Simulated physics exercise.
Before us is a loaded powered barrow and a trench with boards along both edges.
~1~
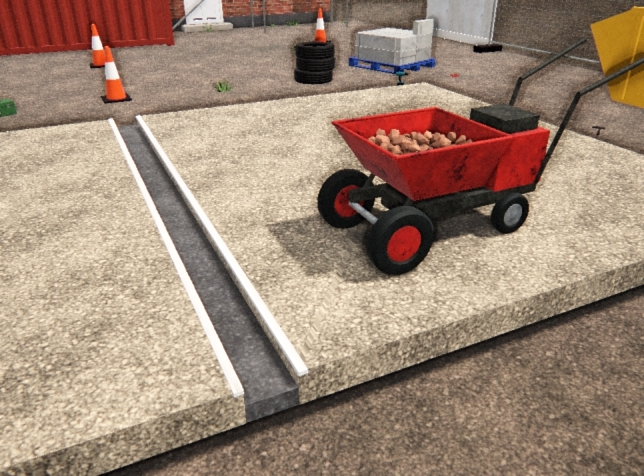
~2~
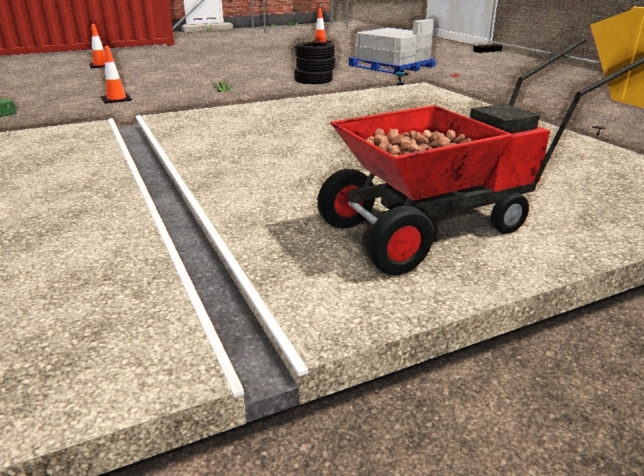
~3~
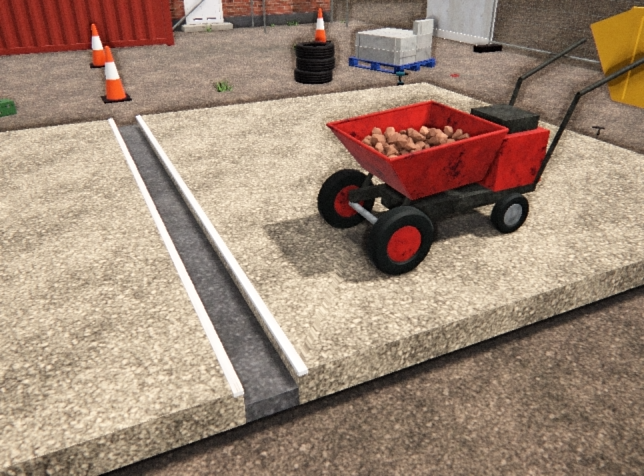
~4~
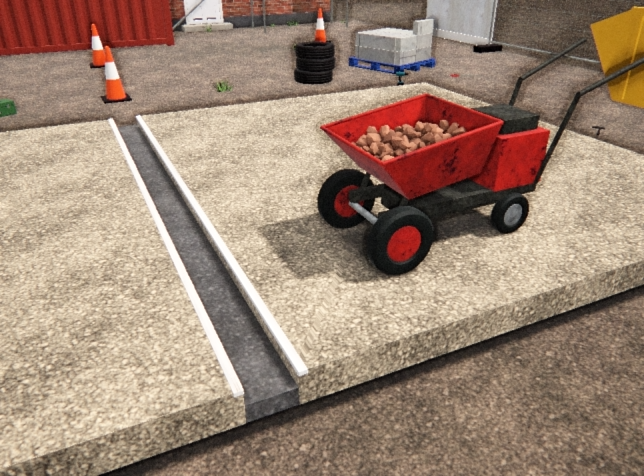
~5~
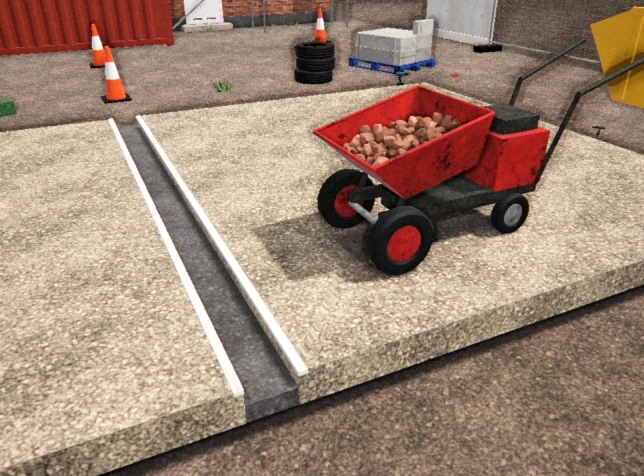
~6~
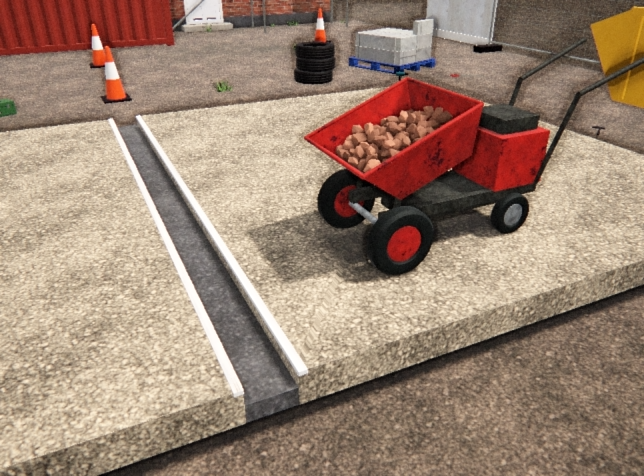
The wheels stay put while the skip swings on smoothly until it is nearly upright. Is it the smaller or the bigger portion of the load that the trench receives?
The smaller portion.
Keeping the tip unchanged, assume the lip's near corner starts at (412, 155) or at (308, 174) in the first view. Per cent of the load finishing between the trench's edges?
20 % and 50 %.
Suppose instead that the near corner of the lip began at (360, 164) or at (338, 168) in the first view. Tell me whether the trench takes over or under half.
Respectively: The bigger portion, the bigger portion.
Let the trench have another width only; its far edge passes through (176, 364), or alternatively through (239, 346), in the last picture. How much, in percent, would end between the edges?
The first case gives close to 40 per cent and the second close to 30 per cent.
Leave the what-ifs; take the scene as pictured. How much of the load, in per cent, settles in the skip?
Roughly 0 per cent of the load.
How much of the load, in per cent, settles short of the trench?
Close to 65 in a hundred.
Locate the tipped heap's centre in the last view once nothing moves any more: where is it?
Around (261, 271).
Soon, skip tipped steeply; all in the skip.
A while on, skip tipped right over; most in the skip; a small part short of the trench; a stray few in or heaped over the trench; a small part falling.
Towards the end, skip tipped right over; a small part in the skip; about half short of the trench; about a quarter in or heaped over the trench; a stray few beyond it.
Finally, skip tipped right over; a stray few in the skip; about two thirds short of the trench; about a third in or heaped over the trench; a stray few beyond it.
